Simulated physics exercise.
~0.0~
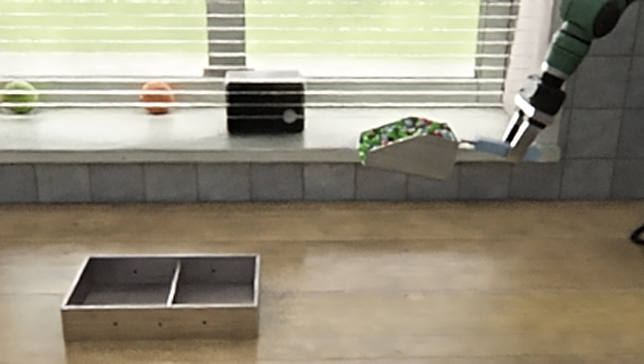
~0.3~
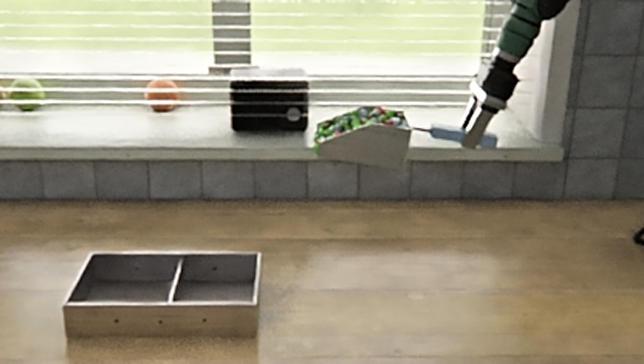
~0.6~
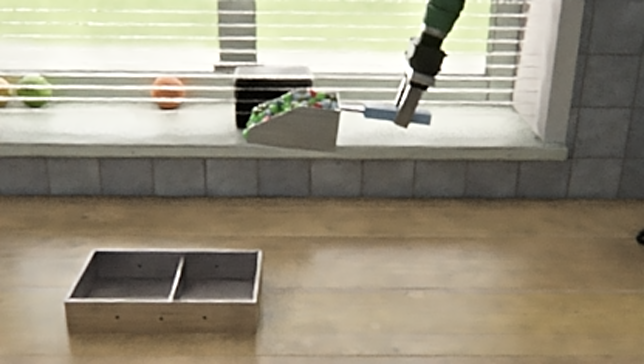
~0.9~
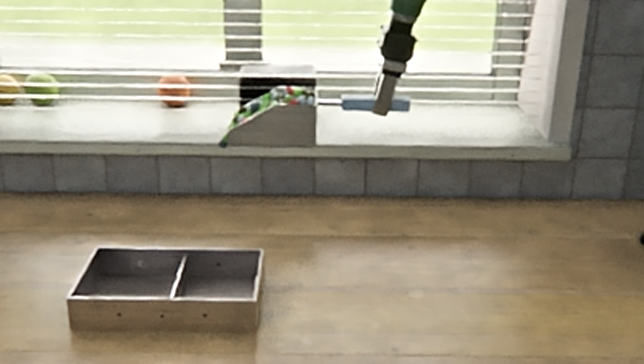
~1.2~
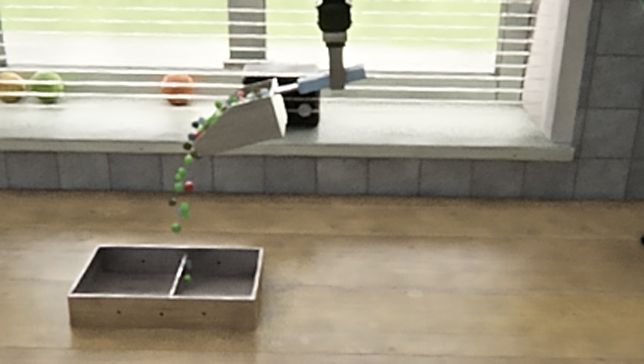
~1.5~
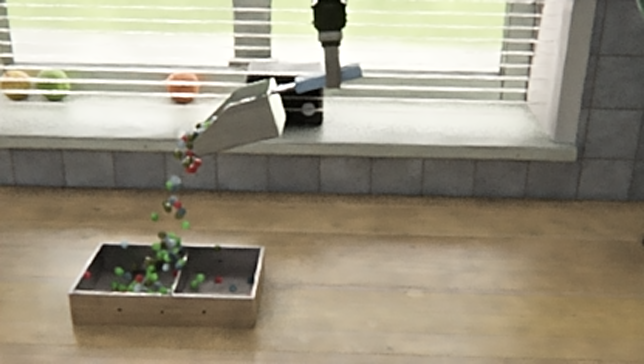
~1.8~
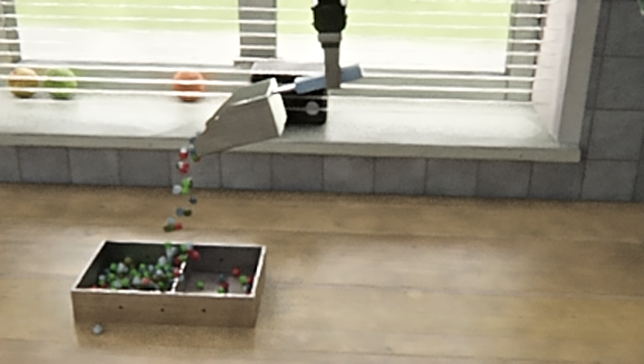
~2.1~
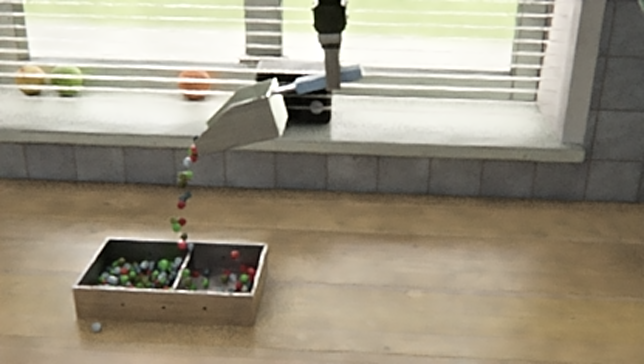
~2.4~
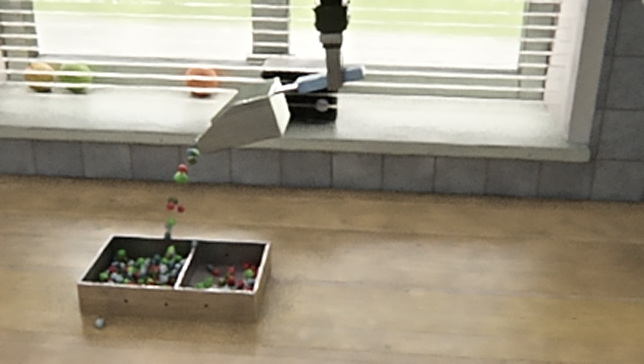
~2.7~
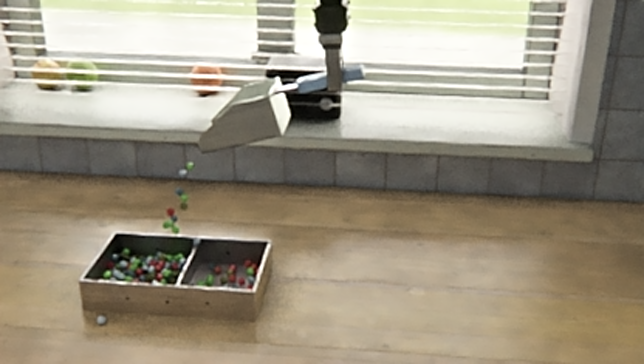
A dark green robot arm holds a pale scoop heaped with small red, green and white sweets in front of a bright window with blinds, seen from the front across a wooden surface. On the sill behind sit a black box and green and orange round objects, while an open two-part tray rests at the lower left. The arm carries the scoop leftward, then tips it down toward the tray. Sweets spill over its lip in a stream, filling the left part more than the right. One lands outside, near the tray's front corner. The stream thins to a few falling sweets while the scoop stays tilted.
